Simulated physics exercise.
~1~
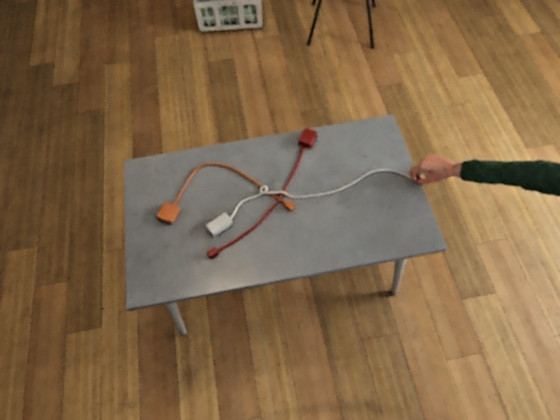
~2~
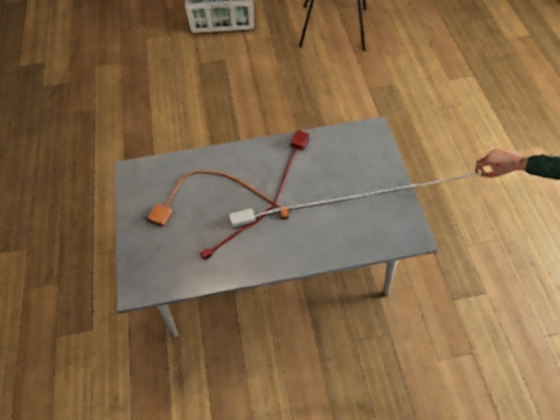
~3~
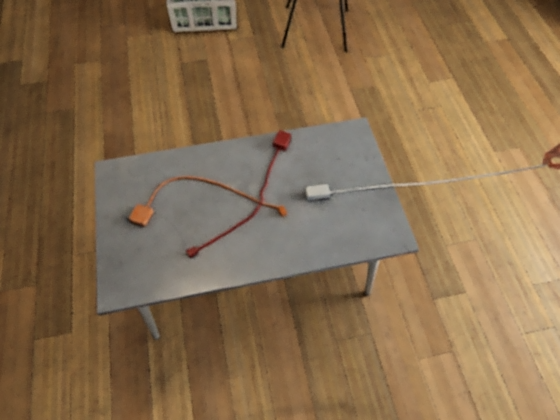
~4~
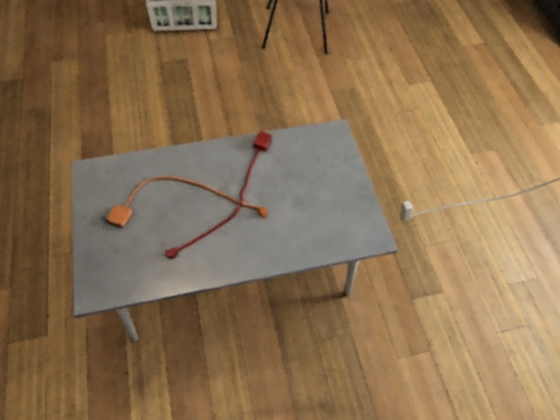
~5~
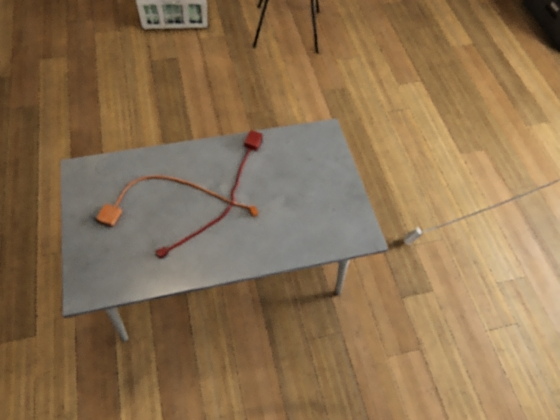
A hand pulled the white cord out from among the orange and red ones on a gray table, dragging its charger across the top and off the right edge, while the other two cords stayed crossed on the table, barely disturbed.
